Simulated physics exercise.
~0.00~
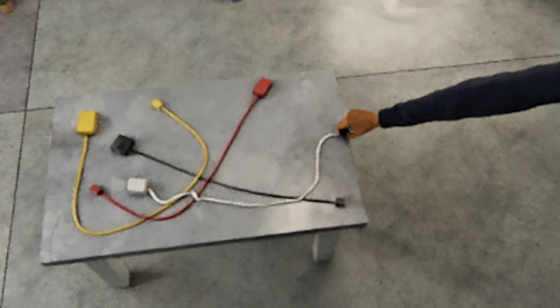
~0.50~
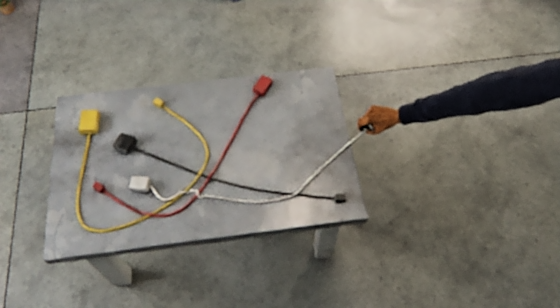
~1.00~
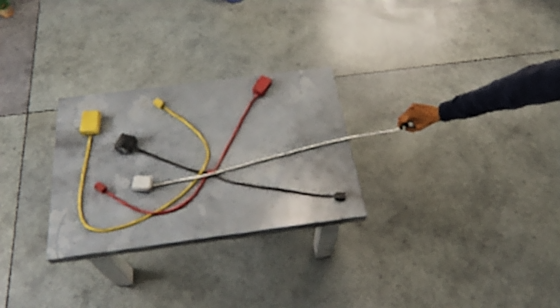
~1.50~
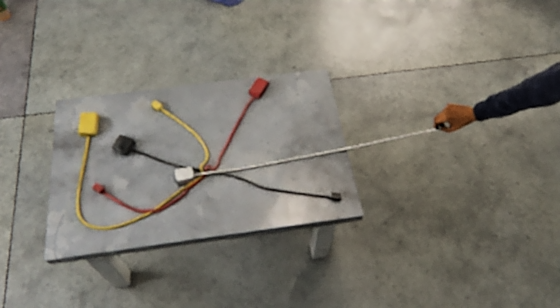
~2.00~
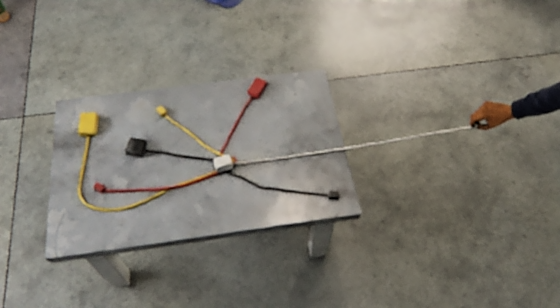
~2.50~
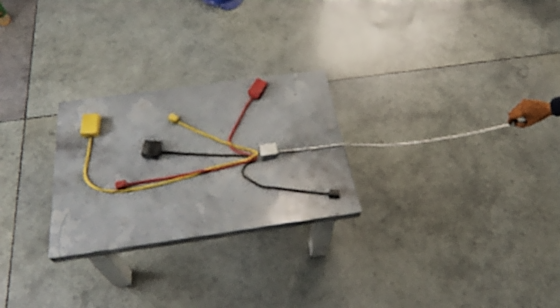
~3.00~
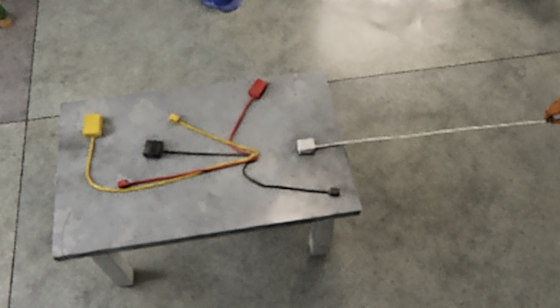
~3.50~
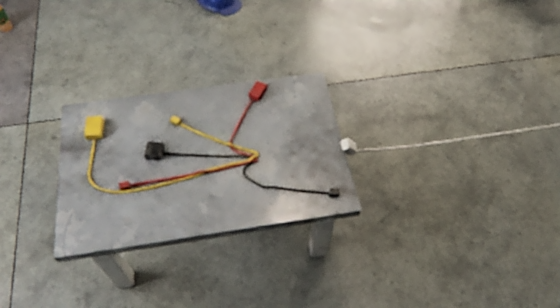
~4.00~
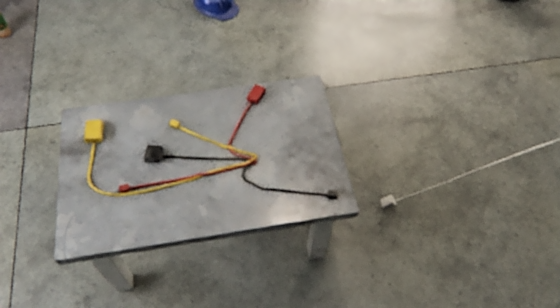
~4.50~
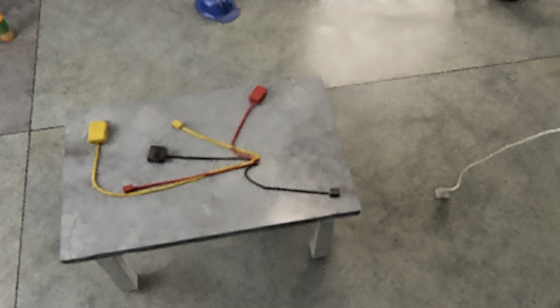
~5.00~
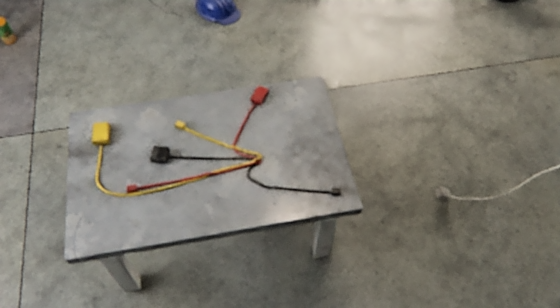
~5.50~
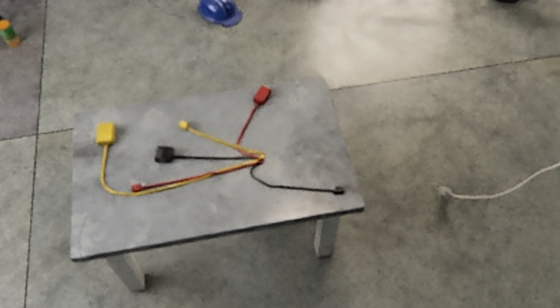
In this clip, a hand pulls the white cable rightward from a tangle of yellow, red and black cables on a gray table, shifting the black charger and yellow plug slightly, until the white charger slides off the right edge and rests on the floor while the others remain.
